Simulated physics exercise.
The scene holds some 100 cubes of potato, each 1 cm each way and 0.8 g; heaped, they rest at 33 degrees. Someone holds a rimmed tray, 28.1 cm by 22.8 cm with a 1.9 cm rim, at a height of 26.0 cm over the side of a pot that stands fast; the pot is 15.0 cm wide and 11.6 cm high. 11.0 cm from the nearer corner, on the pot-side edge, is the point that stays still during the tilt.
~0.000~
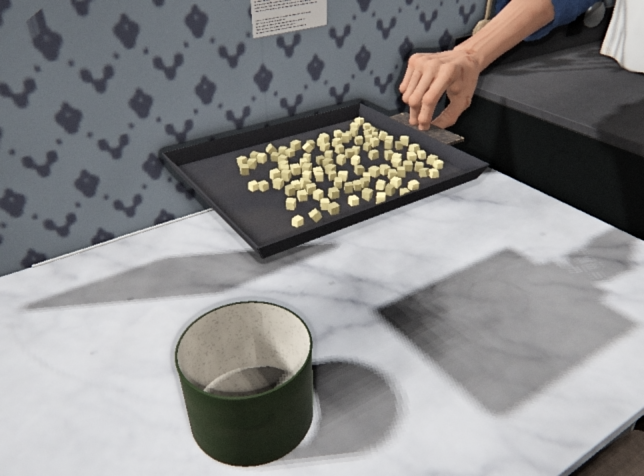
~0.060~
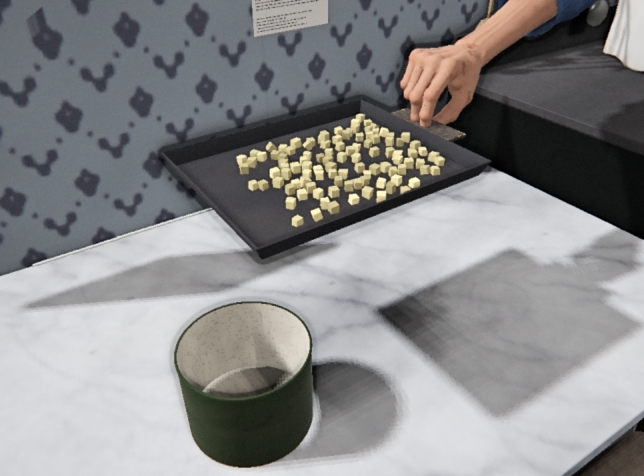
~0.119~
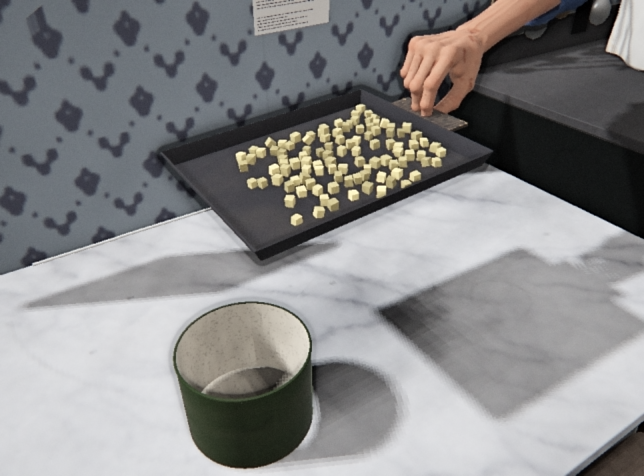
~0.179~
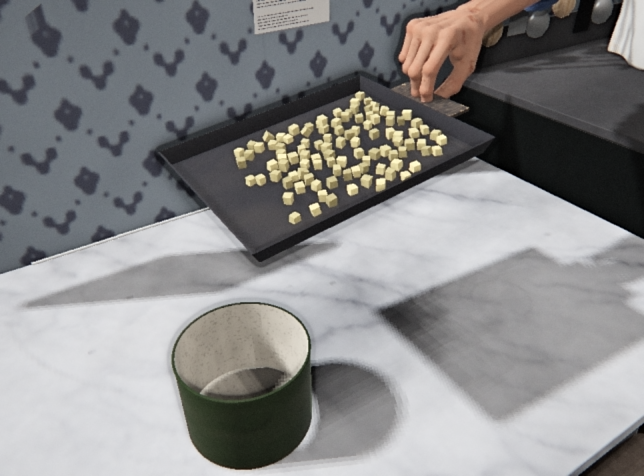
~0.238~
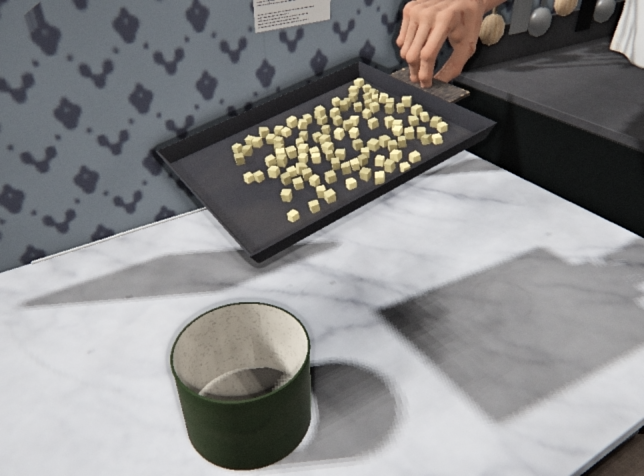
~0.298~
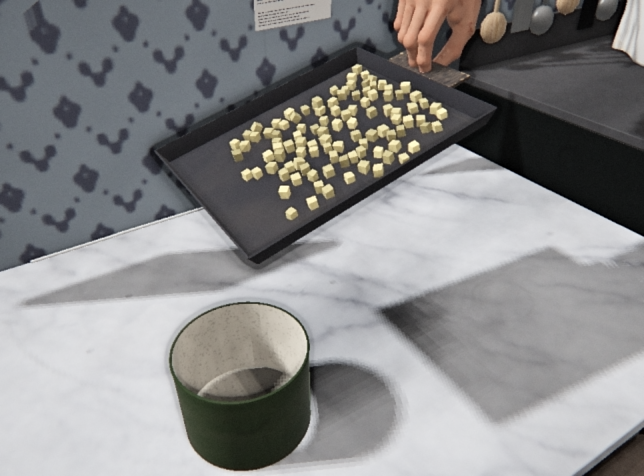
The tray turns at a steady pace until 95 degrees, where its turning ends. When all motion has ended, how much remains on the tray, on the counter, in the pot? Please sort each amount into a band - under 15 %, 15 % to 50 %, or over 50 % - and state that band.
Tray: Under 15 %; counter: Over 50 %; pot: 15 % to 50 %.
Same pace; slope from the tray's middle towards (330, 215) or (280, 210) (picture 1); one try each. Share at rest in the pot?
About 40 per cent on the first try and 60 per cent on the second.
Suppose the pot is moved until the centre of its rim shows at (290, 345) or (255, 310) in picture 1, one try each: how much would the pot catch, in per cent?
Near 5 and 5 percent, one try each.
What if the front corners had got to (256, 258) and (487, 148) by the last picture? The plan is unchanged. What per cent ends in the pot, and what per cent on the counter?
Pot: 65, counter: 35.
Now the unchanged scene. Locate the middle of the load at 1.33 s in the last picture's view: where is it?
Close to pixel (194, 412).
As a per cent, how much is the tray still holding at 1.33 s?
It comes to near 35 per cent.
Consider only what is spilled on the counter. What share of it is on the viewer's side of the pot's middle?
About 50 percent of the spill.
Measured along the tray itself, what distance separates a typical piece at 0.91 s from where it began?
About 14 cm.
After 0.91 s, tilt 52 degrees; the tray holds 95 %, the pot 0 %.
Then, at 1.33 s, tilt 78 degrees; the tray holds 35 %, the pot 15 %.
Then, at 1.82 s, tilt 95 degrees; the tray holds 5 %, the pot 30 %.
At rest (3.0 s), tray 0 %, counter 65 %, pot 35 %.
